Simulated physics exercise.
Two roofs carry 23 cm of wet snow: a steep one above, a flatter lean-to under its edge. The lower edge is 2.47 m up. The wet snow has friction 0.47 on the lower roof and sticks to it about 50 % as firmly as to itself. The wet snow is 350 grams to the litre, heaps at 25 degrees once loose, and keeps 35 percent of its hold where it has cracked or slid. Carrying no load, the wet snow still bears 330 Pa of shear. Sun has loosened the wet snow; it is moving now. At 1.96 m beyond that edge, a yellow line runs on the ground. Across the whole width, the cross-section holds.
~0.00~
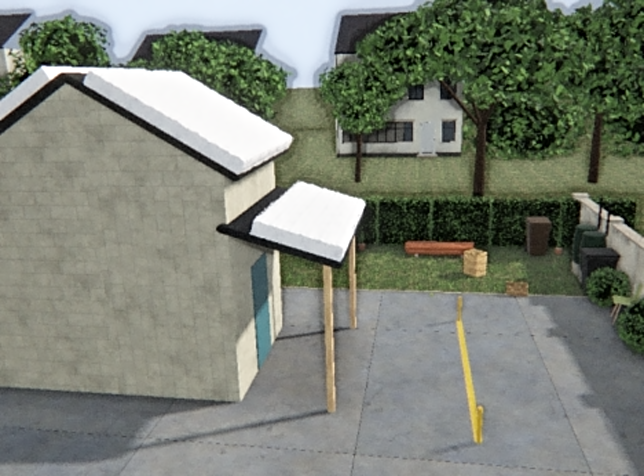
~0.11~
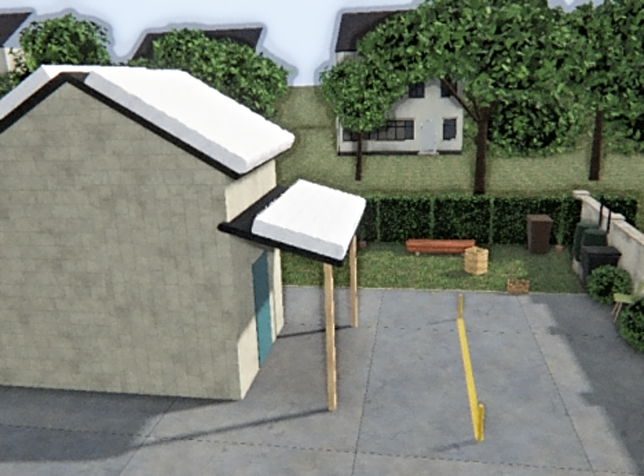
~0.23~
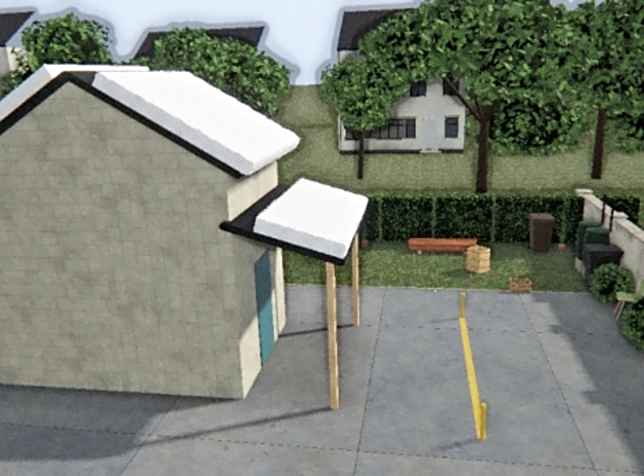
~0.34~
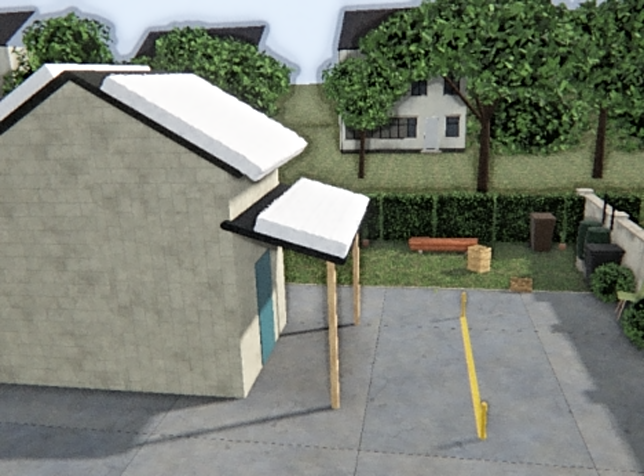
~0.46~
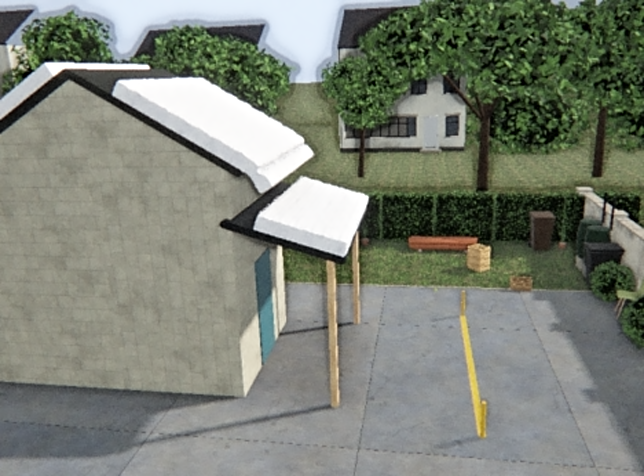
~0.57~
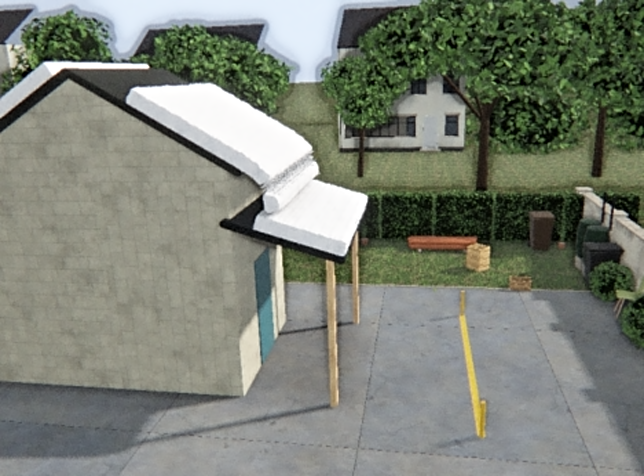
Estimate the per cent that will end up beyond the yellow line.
Roughly 38 per cent will end up beyond it.
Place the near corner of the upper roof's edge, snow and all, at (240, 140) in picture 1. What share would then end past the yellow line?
In that case it would be around 40 percent.
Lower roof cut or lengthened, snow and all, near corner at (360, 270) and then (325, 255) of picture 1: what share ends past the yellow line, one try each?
Try 1: 40 %; try 2: 35 %.
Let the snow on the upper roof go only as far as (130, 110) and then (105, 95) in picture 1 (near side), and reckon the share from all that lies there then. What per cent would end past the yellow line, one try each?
Try 1: 25 %; try 2: 35 %.
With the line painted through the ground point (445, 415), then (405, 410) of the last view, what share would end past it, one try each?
Roughly 50 per cent and roughly 65 per cent.
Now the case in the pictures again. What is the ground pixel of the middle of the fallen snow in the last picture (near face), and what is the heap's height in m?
Near (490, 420), some 0.3 m high.
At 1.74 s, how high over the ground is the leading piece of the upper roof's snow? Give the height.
Roughly 0.0 m.
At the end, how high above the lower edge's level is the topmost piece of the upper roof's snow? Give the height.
The snow's top stands about 0.6 m above the lower edge.
After 1.10 s, none is below the lower edge and 0 % is past the line.
After 1.74 s, 64 % is below the lower edge and 0 % is past the line.
After 2.37 s, 71 % is below the lower edge and 38 % is past the line.
After 3.00 s, 71 % is below the lower edge and 38 % is past the line.
After 3.10 s, at the end, 71 % is below the lower edge and 38 % is past the line.
